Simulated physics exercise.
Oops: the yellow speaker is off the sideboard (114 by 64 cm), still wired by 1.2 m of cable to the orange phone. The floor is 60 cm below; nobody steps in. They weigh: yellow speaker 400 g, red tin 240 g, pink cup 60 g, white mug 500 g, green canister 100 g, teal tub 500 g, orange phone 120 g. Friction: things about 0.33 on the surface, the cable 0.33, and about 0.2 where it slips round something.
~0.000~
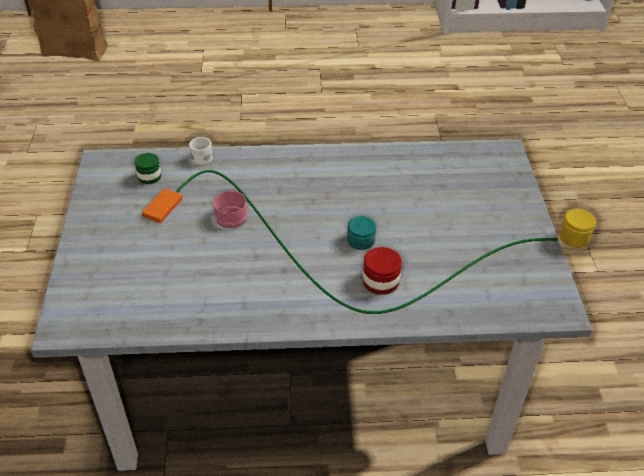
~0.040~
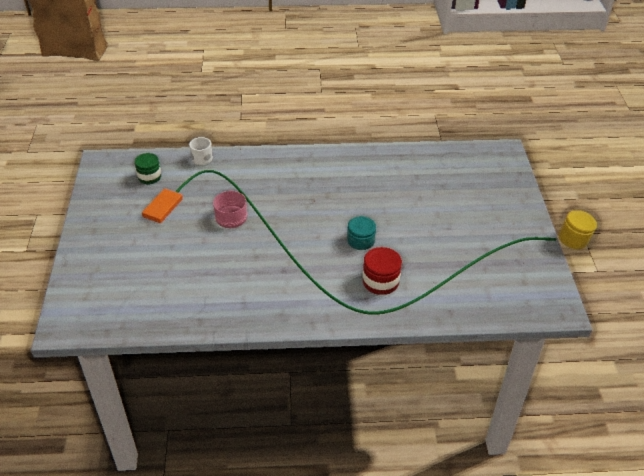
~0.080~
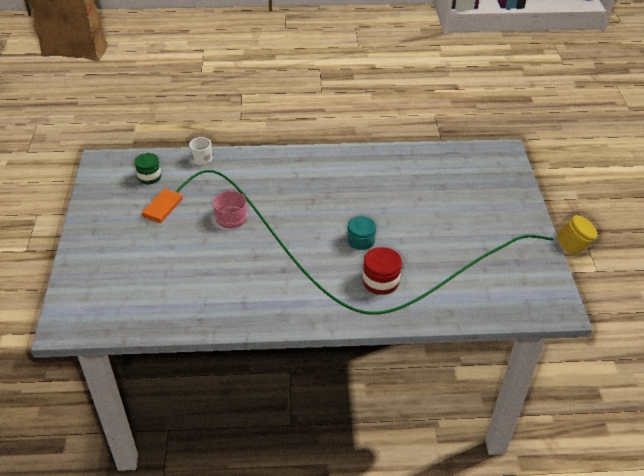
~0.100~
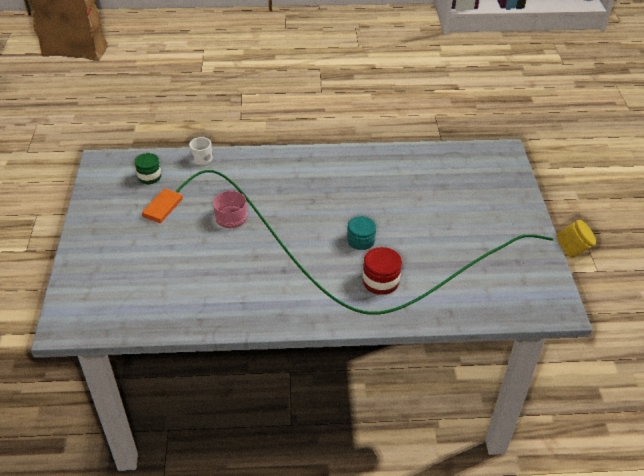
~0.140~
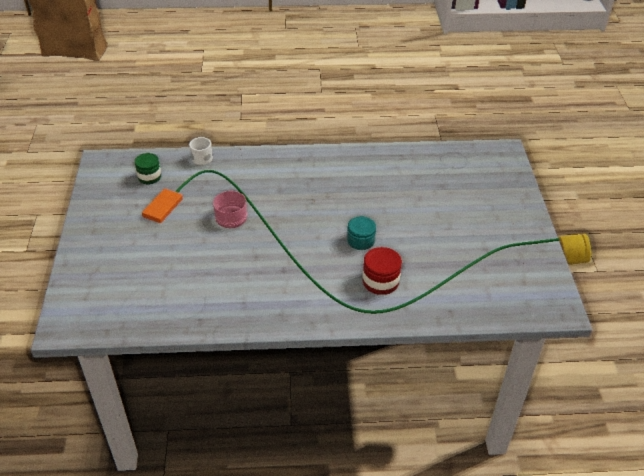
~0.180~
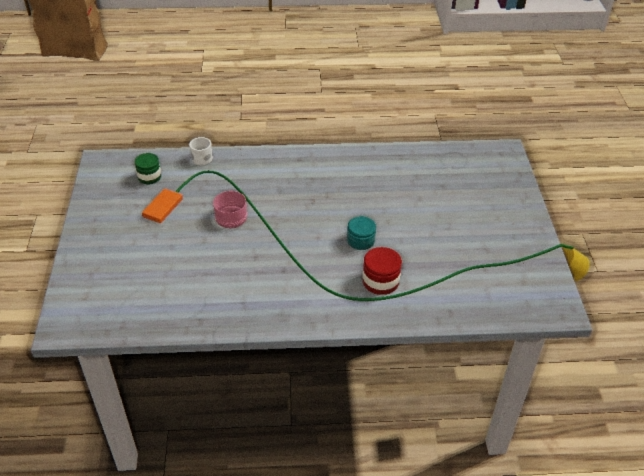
A yellow cylinder wired by a thin green cable to an orange block tilts over at the right edge of a pale grey-blue table, seen from above on a wooden floor. A green canister, white mug and pink cup sit at the left, a teal tub and red tin right of centre. The cylinder tips sideways, then sinks partly below the edge, drawing the cable straighter, while the rest and the camera stay still.
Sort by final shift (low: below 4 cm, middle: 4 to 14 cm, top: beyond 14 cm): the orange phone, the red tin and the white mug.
In order: The orange phone travels a long way; the red tin moves a moderate way; the white mug barely shifts.
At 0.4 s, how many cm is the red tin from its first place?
Some 6 cm.
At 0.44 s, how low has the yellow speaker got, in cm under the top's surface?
About 50 cm.
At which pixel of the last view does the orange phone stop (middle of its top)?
Near (326, 255).
At 0.4 s, the cable's tail end at (240, 232); orange phone 16 cm off its start, red tin 6 cm off its start, pink cup 15 cm off its start.
At 0.7 s, the cable's tail end at (344, 264); orange phone 41 cm off its start, red tin 10 cm off its start, pink cup 30 cm off its start.
At 0.9 s, the cable's tail end at (344, 269); orange phone 42 cm off its start at (326, 255), red tin 10 cm off its start at (398, 230), pink cup 31 cm off its start at (176, 298).
At 1.2 s, the cable's tail end at (344, 269); orange phone 42 cm off its start, red tin 10 cm off its start, pink cup 31 cm off its start.
At 2.4 s, the cable's tail end at (344, 269); orange phone 42 cm off its start at (326, 255), red tin 10 cm off its start at (398, 230), white mug 0 cm off its start at (200, 144), pink cup 31 cm off its start at (176, 298).
